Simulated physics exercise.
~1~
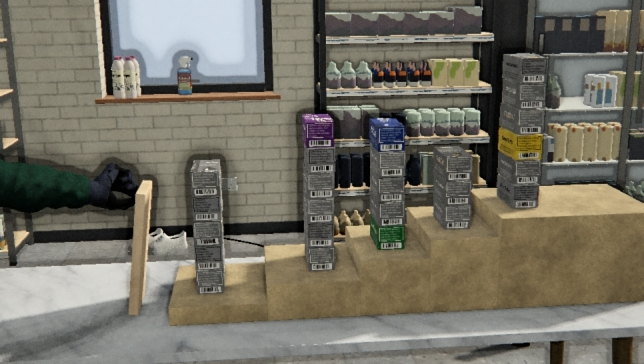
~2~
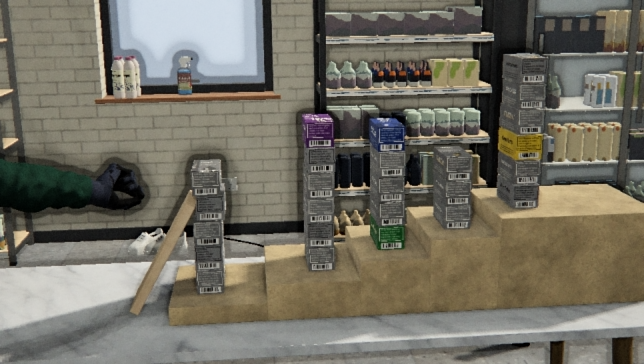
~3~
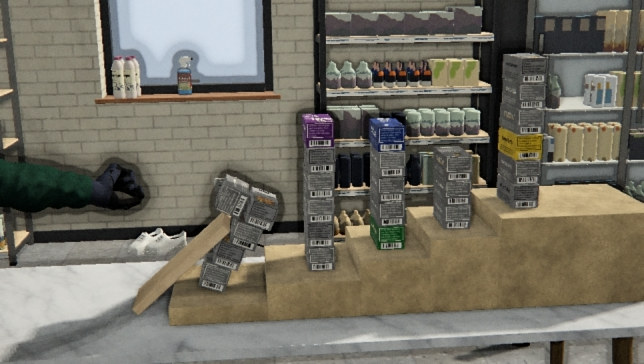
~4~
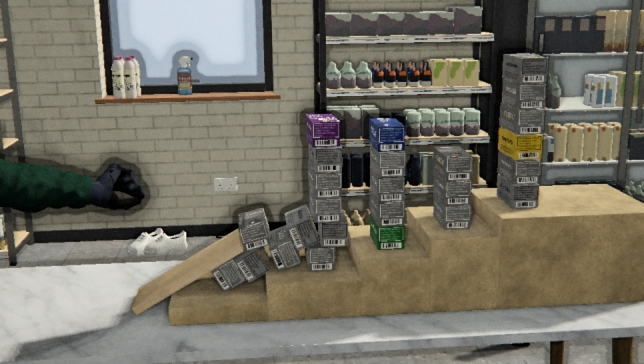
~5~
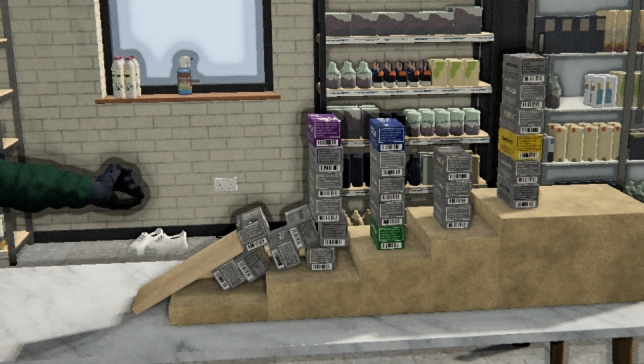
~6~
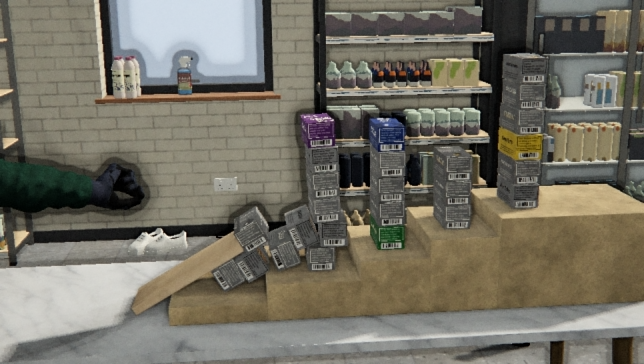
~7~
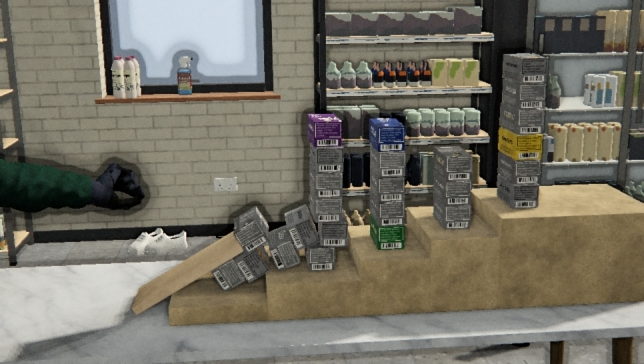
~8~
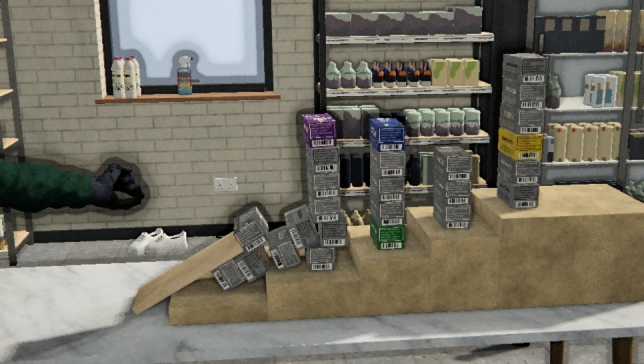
Five columns of small grey boxes stand on rising tan steps across a pale marble counter, seen from a fixed side view in a shop with stocked shelves and a window behind. A purple box tops the second column, blue and green ones cap and foot the third, and a yellow one sits in the tallest, at right. At left, a dark-gloved hand in a green sleeve lets an upright wooden board tip rightward into the first column. That column buckles and topples against the second, which shifts slightly but stays standing. The board rests slanted against the fallen boxes, while the blue, green and yellow boxes remain in place.
